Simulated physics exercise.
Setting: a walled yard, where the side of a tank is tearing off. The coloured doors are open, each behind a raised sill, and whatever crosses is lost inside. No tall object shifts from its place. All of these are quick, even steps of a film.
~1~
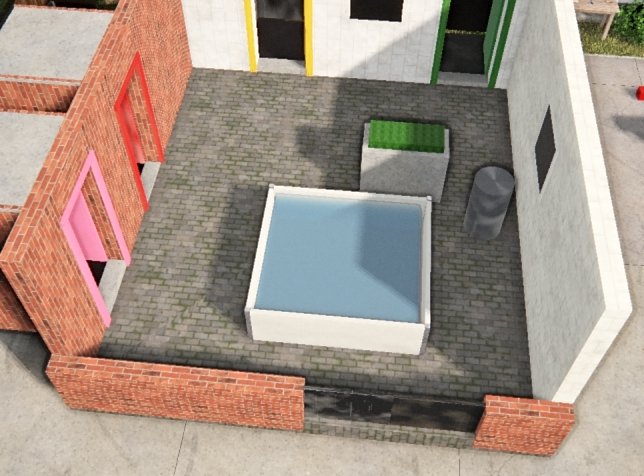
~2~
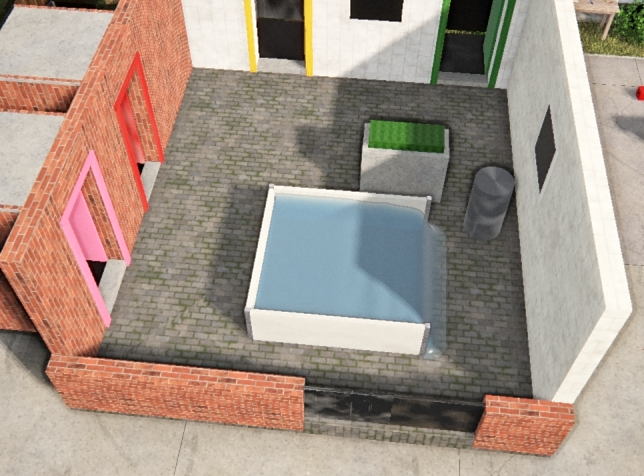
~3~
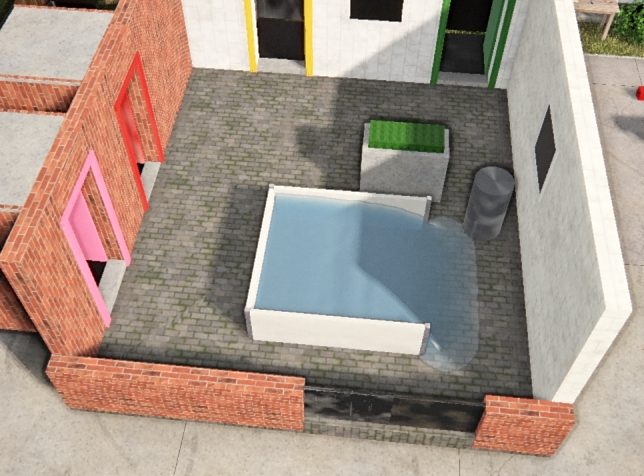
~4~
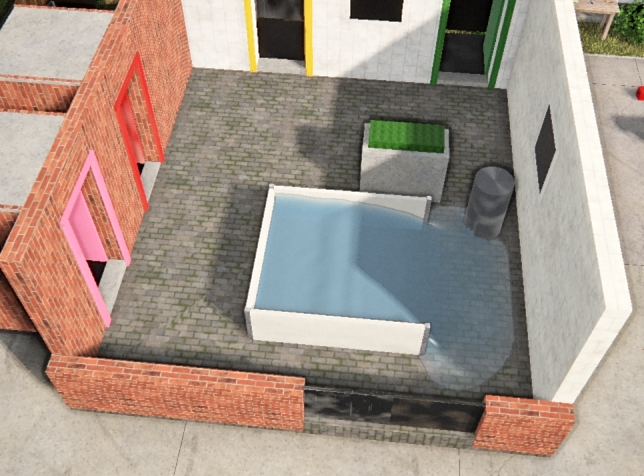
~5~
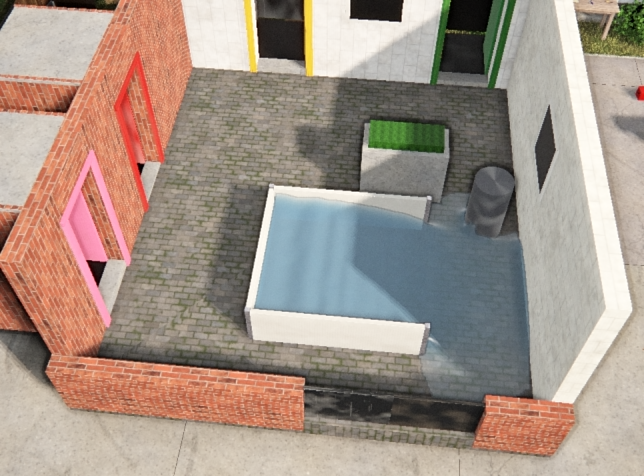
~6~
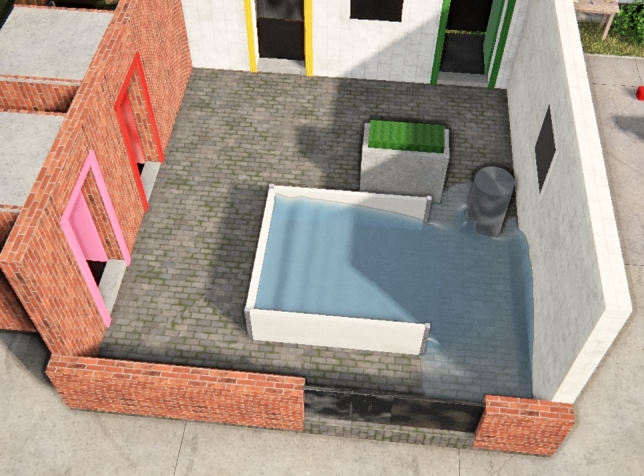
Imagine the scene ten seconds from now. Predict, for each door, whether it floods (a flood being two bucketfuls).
The red door will not top two buckets, the yellow door will not top two buckets, the pink door will not top two buckets, the green door will top two buckets.
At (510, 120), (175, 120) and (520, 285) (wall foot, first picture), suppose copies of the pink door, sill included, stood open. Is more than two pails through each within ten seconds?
Taking them as listed, the first doesn't reach the limit, the second doesn't reach the limit and the third gets past the limit.
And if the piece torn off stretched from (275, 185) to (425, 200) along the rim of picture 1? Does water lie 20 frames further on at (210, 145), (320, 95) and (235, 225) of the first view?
Point by point: Swamped, swamped and untouched.
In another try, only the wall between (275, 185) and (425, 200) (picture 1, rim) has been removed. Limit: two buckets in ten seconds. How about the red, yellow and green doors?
My reading: Red is over; yellow floods; green is over.
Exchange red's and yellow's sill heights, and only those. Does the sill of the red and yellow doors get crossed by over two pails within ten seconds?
The red door falls short, the yellow door goes past the mark.
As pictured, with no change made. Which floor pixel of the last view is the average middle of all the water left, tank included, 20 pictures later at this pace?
About (405, 281).
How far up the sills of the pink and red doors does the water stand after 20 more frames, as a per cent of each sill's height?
The first comes to about 60 percent, the second to about 0 percent.
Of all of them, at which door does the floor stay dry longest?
The red-painted one.
A moment on, water covers 20 % of the floor; the red door not reached, the yellow door not reached, the pink door not reached, the green door not reached.
Next, water covers 30 % of the floor; the red door not reached, the yellow door not reached, the pink door not reached, the green door wet at the sill, nothing in.
Then, water covers 50 % of the floor; the red door not reached, the yellow door not reached, the pink door wet at the sill, nothing in, the green door over two buckets in.
Later, water covers 95 % of the floor; the red door under two buckets in, the yellow door wet at the sill, nothing in, the pink door under two buckets in, the green door far over two buckets in.
In the end, water covers 100 % of the floor; the red door under two buckets in, the yellow door under two buckets in, the pink door under two buckets in, the green door far over two buckets in.
